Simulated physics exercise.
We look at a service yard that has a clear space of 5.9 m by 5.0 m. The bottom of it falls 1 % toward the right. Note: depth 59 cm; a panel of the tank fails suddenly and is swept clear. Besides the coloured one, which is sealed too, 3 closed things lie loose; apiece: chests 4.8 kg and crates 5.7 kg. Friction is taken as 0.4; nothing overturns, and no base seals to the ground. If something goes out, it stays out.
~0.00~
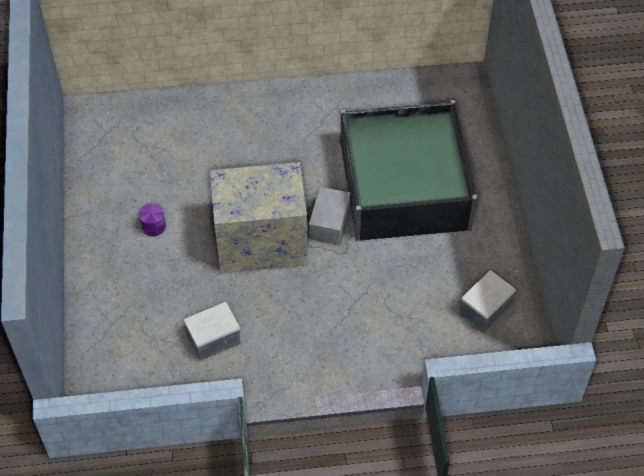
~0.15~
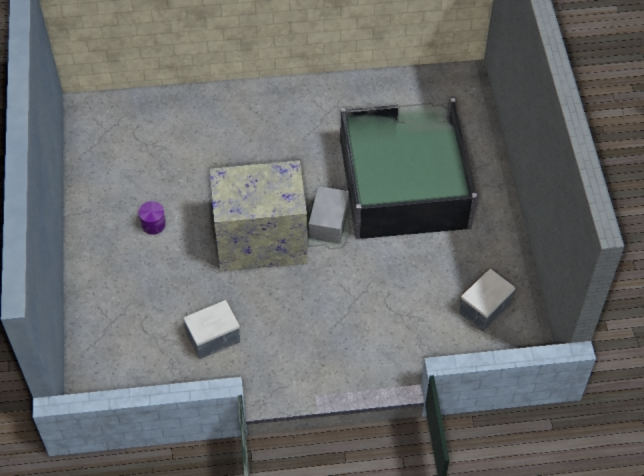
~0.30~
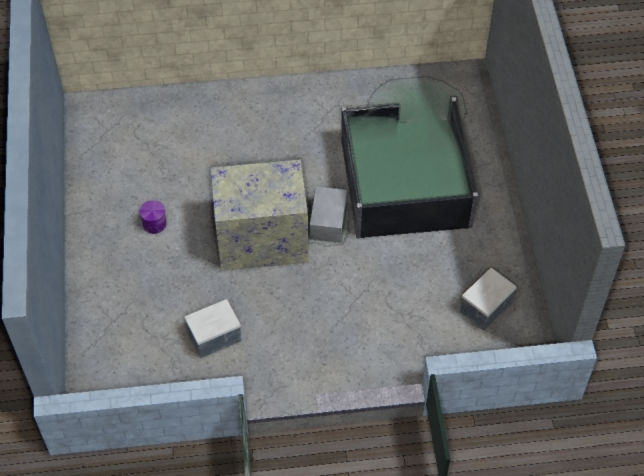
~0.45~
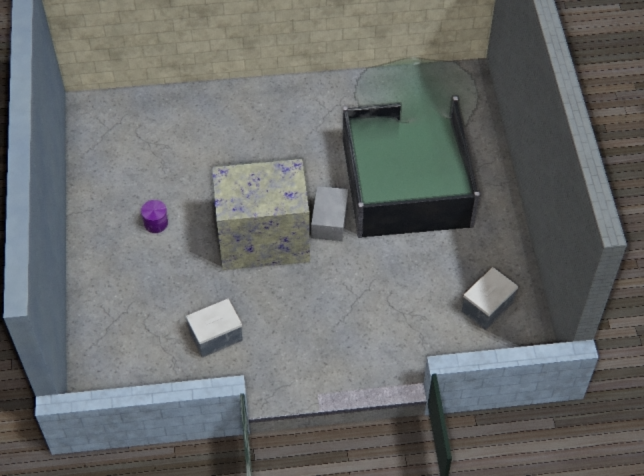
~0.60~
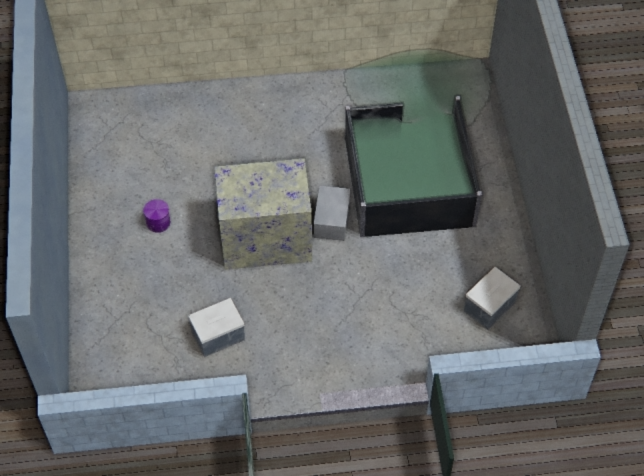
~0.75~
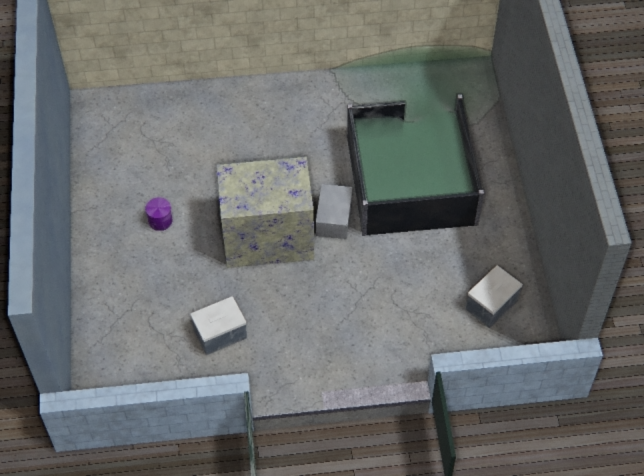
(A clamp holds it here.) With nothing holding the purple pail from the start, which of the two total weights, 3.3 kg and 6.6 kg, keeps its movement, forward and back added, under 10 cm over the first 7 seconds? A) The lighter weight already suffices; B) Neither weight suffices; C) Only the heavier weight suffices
Only the heavier weight suffices (C).
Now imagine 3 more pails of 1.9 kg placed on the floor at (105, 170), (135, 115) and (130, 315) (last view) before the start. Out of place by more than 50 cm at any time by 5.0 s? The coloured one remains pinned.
In the given order, I'd say greater, greater, smaller.
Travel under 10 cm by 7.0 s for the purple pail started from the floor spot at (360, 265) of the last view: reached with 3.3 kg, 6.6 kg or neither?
Looks like the outcome is this: The lighter one does it.
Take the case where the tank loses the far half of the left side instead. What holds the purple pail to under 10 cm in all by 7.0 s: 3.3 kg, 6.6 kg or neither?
Neither one.
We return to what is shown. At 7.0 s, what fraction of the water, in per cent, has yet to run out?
Still held: Near 98 %.
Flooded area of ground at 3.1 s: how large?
About 17 m2.
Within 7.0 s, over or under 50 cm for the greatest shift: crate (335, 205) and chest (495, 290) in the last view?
So the first one stays inside and the second one crosses the line.
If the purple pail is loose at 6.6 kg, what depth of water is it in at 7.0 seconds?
Something like 4 centimetres.
After 1.4 s the purple pail would be 0 cm from its start with 3.3 kg and 0 cm from its start with 6.6 kg; 0 cm of water round it then.
After 3.1 s the purple pail would be 0 cm from its start with 3.3 kg and 0 cm from its start with 6.6 kg; 1 cm of water round it then.
After 4.9 s the purple pail would be 17 cm from its start with 3.3 kg and 0 cm from its start with 6.6 kg; 3 cm of water round it then.
After 7.0 s the purple pail would be 66 cm from its start with 3.3 kg and 0 cm from its start with 6.6 kg; 4 cm of water round it then.
